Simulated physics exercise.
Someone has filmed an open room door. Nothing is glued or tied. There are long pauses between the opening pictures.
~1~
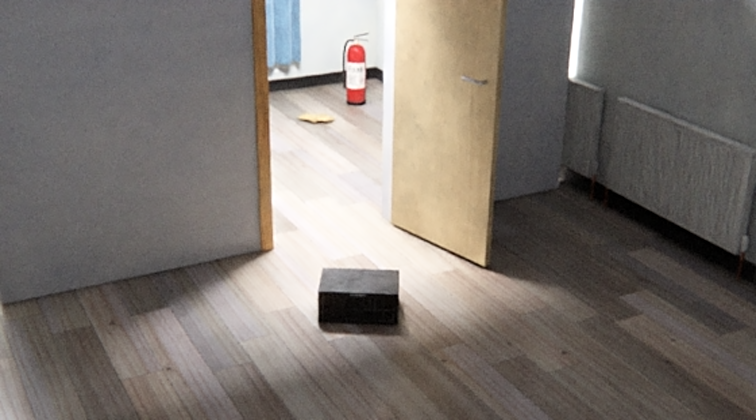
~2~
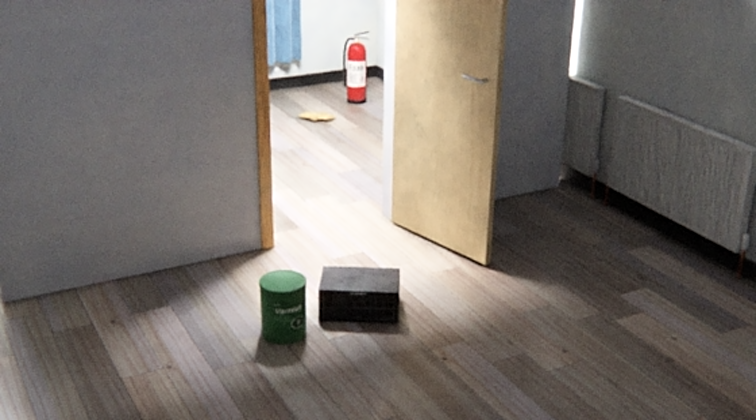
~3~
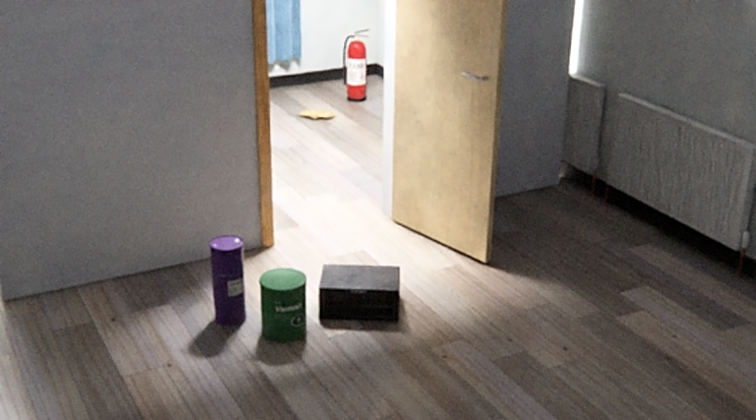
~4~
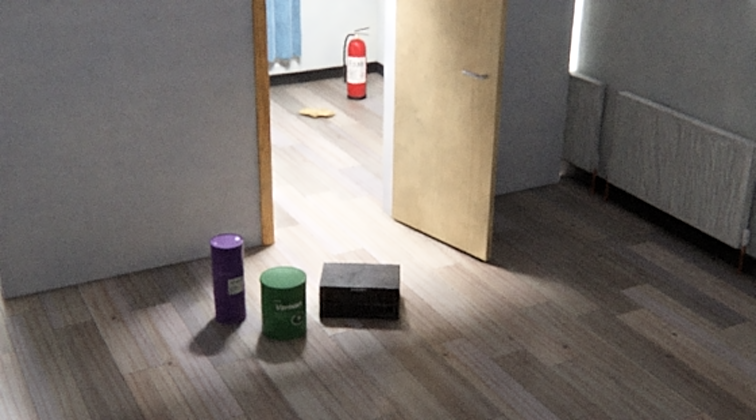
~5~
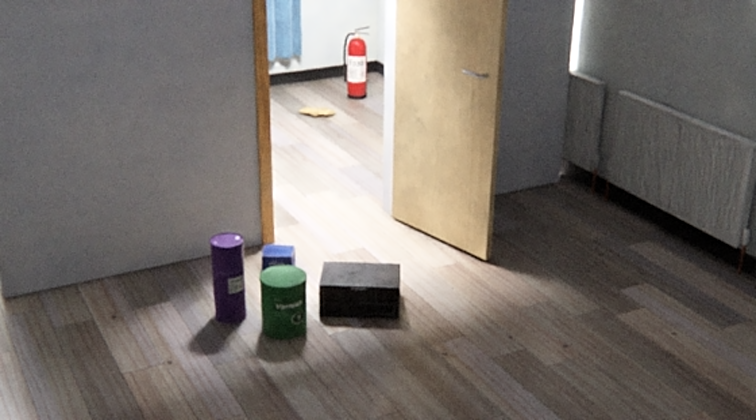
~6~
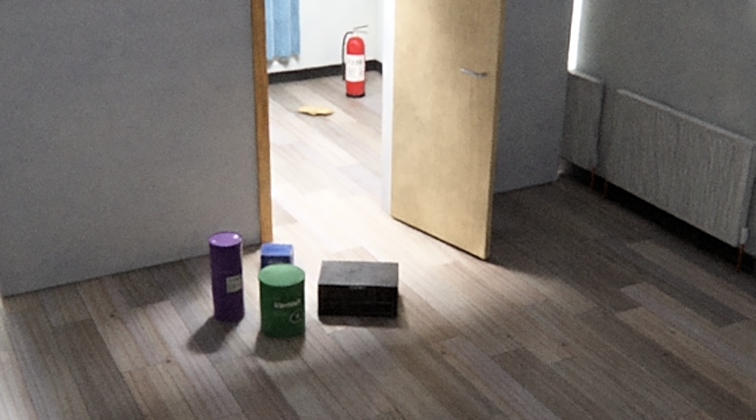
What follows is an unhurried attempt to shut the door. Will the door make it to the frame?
Here the door closes.
Then, 0.70 s past the last view, door at 86°.
Then, 1.20 s past the last view, door at 59°.
Then, 1.60 s past the last view, door at 36°.
Then, 2.00 s past the last view, door at 11°.
Finally, door at 0°; all 4 still in place. Final places as the last picture's camera would see them, blue box near (277, 259).
